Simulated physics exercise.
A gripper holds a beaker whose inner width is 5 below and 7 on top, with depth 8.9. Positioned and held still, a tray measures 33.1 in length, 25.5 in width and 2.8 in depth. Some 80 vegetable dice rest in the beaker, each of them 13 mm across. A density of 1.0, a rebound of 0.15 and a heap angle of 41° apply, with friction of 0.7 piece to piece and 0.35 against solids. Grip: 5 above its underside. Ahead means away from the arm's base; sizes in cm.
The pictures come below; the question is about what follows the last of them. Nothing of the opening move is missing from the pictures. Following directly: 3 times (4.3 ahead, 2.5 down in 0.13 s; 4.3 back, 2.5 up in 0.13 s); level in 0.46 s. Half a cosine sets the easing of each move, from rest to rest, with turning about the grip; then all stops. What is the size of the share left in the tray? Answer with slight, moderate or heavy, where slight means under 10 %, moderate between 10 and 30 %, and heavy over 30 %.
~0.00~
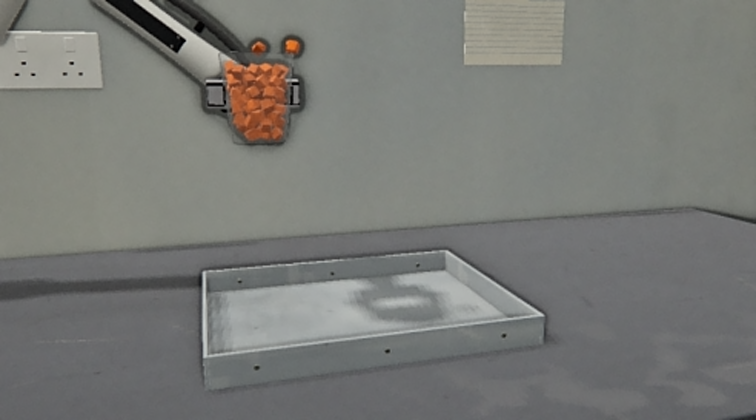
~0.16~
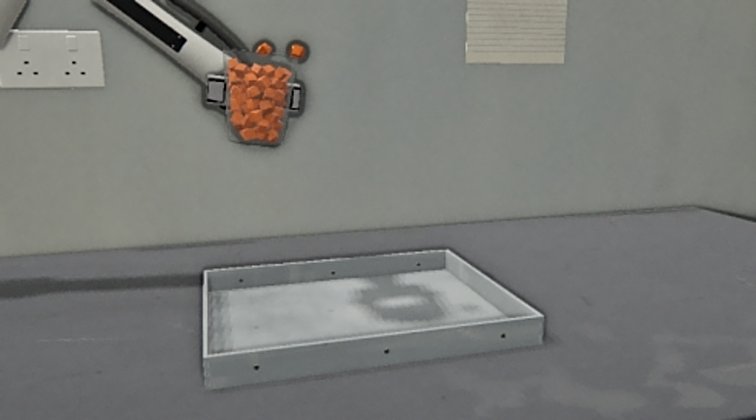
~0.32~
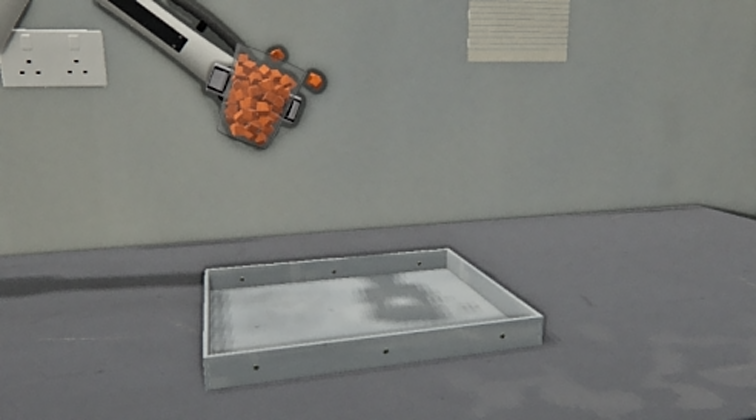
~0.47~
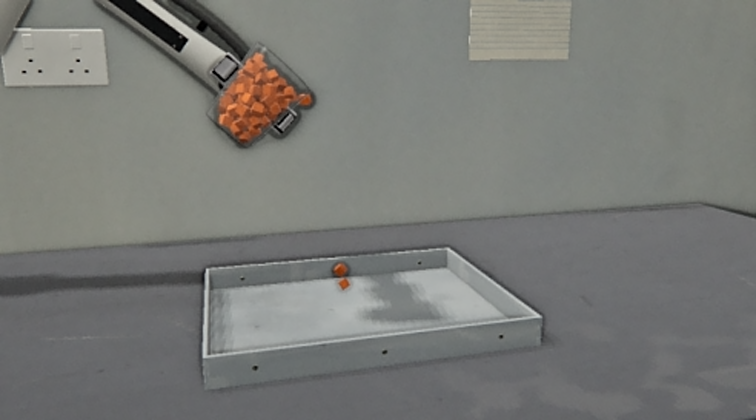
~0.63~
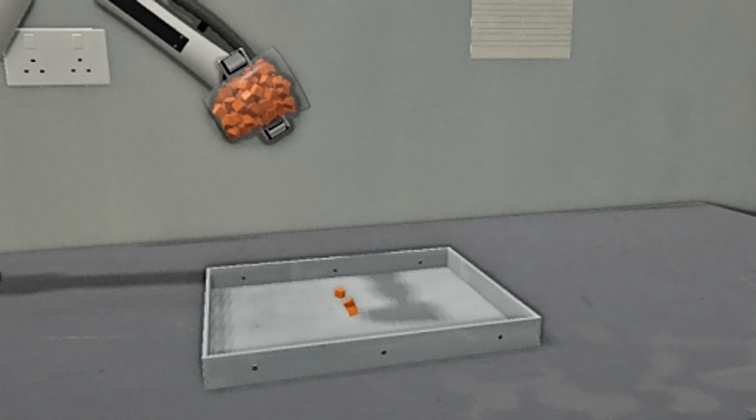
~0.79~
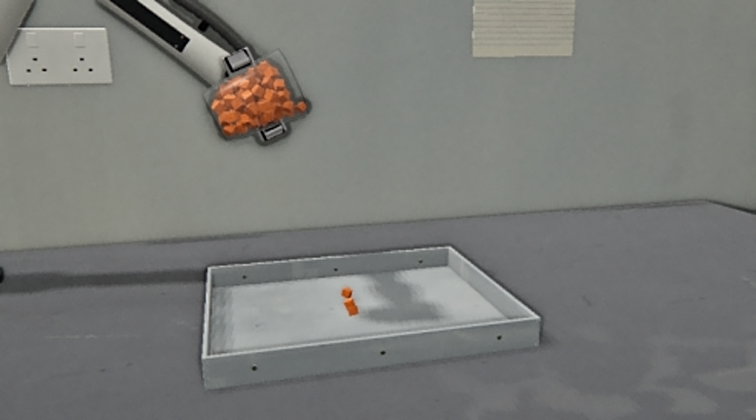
Moderate, between 10 and 30 %.
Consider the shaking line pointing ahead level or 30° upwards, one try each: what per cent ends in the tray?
Roughly 60 per cent, then 80 per cent.
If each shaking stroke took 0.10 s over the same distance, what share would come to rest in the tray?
In that case some 40 per cent.
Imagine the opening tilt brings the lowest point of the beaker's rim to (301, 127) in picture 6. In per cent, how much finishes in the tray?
Result: Approximately 85 %.
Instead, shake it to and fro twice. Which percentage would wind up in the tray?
It would come to around 20 %.
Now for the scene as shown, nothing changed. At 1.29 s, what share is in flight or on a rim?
Roughly 4 percent.
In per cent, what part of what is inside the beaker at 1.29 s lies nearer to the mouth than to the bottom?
I'd say close to 55 per cent.
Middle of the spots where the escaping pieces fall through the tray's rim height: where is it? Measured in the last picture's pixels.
Their middle lies around (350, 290).
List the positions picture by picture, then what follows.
The first frame shows the beaker middle at (258, 100), level; upper third of the load around (260, 75), from x 230 to 295, top at y 45; 85 in the beaker.
The second frame shows the beaker middle at (258, 101), tilted 6° forward; upper third of the load around (262, 76), from x 235 to 300, top at y 50.
The third frame shows the beaker middle at (256, 101), tilted 23° forward; upper third of the load around (264, 79), from x 230 to 315, top at y 55; 83 in the beaker, 2 in flight or on a rim.
The fourth frame shows the beaker middle at (254, 100), tilted 44° forward; upper third of the load around (259, 82), from x 225 to 345, top at y 60; 82 in the beaker, 2 in the tray, 1 in flight or on a rim.
The fifth frame shows the beaker middle at (253, 100), tilted 61° forward; upper third of the load around (259, 84), from x 220 to 355, top at y 65; 82 in the beaker, 3 in the tray.
The sixth frame shows the beaker middle at (253, 100), tilted 67° forward; upper third of the load around (258, 86), from x 220 to 355, top at y 70; 82 in the beaker, 3 in the tray.
After 1.29 s, tilted 67° forward, highest piece 27 above the table; 70 in the beaker, 12 in the tray, 3 in flight or on a rim.
After 1.78 s, tilted 38° forward, highest piece 28 above the table; 66 in the beaker, 19 in the tray.
After 2.23 s, level, highest piece 29 above the table; 66 in the beaker, 19 in the tray.
After 3.28 s, level, highest piece 29 above the table; 66 in the beaker, 19 in the tray.
In the end, 66 in the beaker, 19 in the tray. That is 22 % in the tray.
